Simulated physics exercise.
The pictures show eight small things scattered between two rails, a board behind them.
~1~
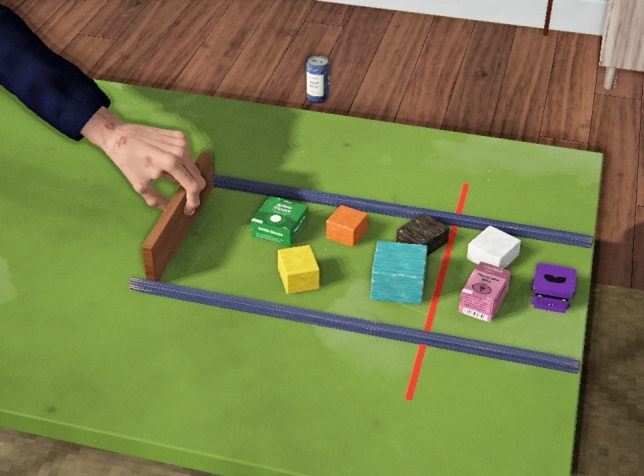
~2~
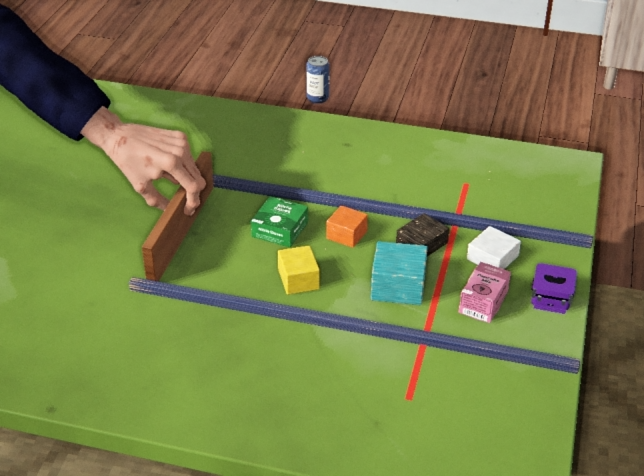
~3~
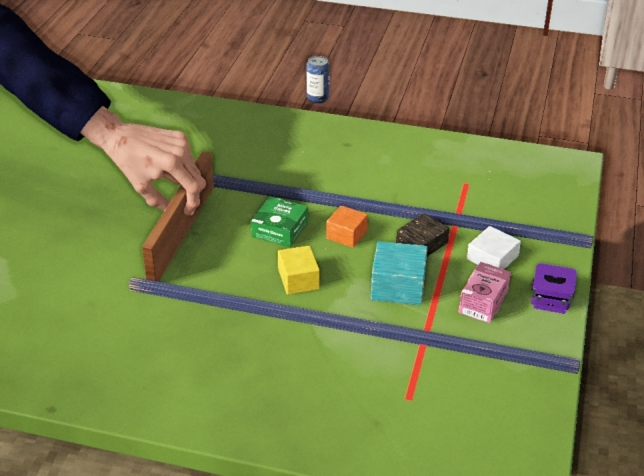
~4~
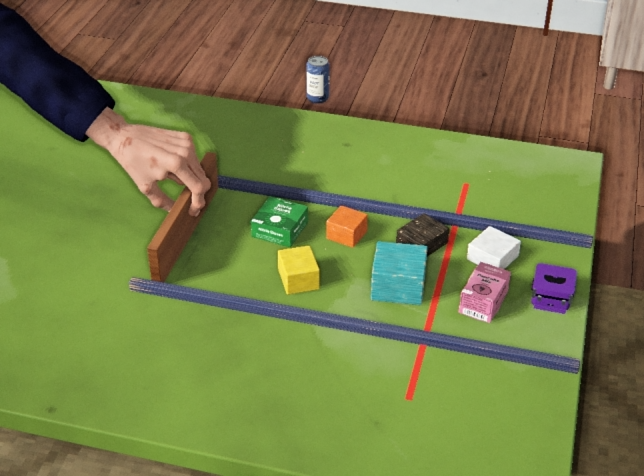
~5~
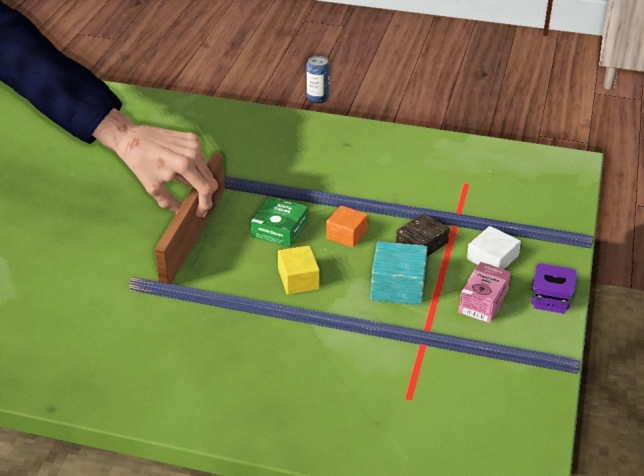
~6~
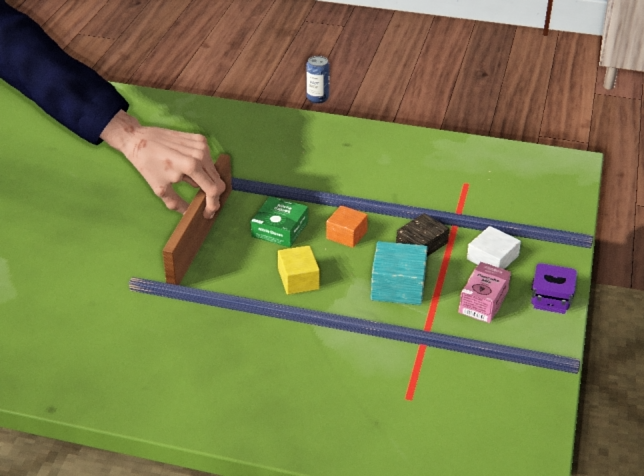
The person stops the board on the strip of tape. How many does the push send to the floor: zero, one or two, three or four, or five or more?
The number that fall off is zero.
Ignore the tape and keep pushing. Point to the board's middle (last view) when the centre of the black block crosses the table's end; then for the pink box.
Near (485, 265) and (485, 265).
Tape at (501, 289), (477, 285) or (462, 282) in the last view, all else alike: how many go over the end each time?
The counts: 4, 2 and 2.
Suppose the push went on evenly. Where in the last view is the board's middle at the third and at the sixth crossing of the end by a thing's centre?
First at (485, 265), next at (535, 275).
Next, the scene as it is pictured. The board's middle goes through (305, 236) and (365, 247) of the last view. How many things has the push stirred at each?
By then 3, and 6.
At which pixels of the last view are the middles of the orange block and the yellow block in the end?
About (509, 253), and the other about (450, 302).
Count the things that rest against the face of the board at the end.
In contact: 2.
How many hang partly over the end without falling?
Overhanging: 2.
Soon after, none off yet; purple case at rest near (553, 289); pink box at rest near (485, 292); white block at rest near (494, 250).
In the end, the number that fall off is zero.
